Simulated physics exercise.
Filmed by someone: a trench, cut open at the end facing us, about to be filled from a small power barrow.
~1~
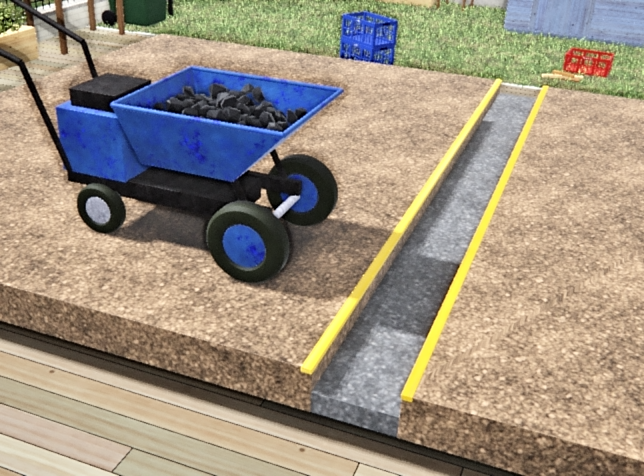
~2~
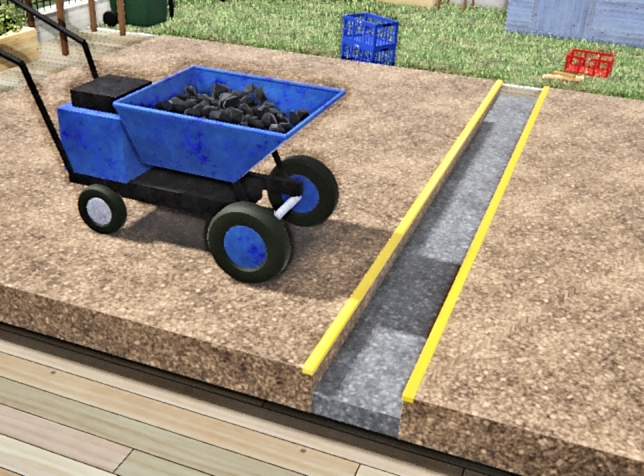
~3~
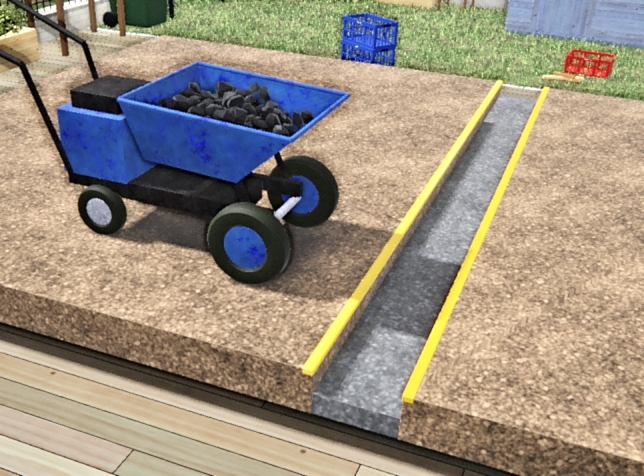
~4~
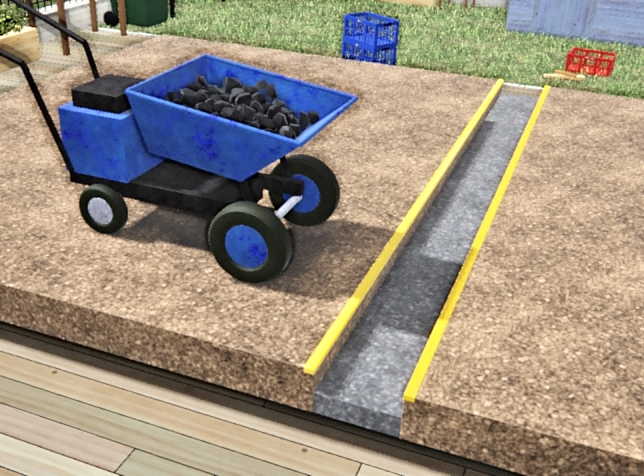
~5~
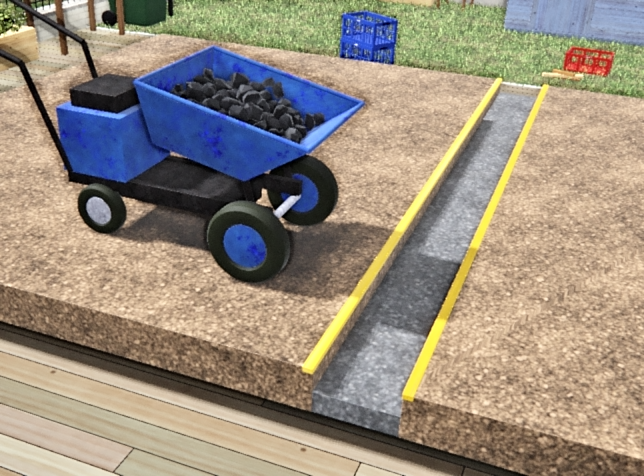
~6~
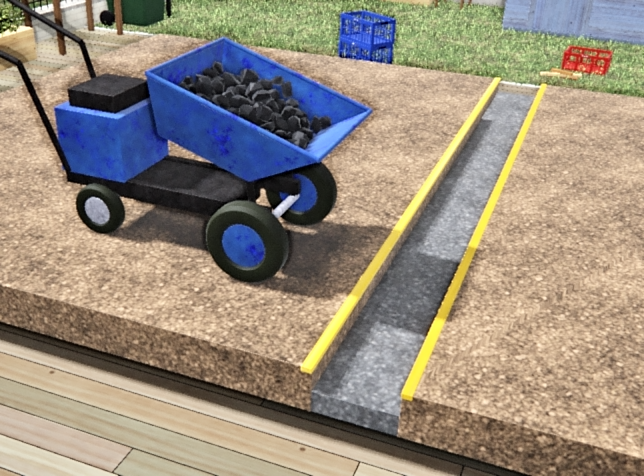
Blue skip of a small power barrow, loaded with black lumps, tilting gradually forward to the right beside a shallow yellow-edged trench.
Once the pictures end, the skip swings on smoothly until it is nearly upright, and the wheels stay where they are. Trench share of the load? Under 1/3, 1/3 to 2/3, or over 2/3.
Over 2/3.
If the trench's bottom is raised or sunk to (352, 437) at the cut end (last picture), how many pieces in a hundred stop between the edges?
Around 100 per cent.
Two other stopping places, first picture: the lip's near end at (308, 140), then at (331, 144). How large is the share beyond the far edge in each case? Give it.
Position 1 near 40 %, position 2 near 60 %.
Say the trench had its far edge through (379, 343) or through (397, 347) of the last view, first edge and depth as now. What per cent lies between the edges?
You'd get 40 in a hundred the first time and 60 in a hundred the second.
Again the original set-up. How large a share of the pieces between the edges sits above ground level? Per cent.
I'd say around 25 percent.
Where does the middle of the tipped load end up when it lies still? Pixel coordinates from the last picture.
Once it all stops, the middle lies near (421, 288).
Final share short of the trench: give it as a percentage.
Roughly 0 in a hundred.
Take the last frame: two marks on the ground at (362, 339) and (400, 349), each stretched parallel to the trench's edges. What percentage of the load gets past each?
Estimate, first then second: 80 %, 30 %.
Just after the last frame, skip tipped steeply; every one in the skip.
A moment on, skip tipped right over; the larger part in the skip; roughly a quarter in or heaped over the trench; just a few beyond it; just a few falling.
Further on, skip tipped right over; just a few in the skip; the larger part in or heaped over the trench; about a tenth beyond it.
When it is over, skip tipped right over; the larger part in or heaped over the trench; about a tenth beyond it.
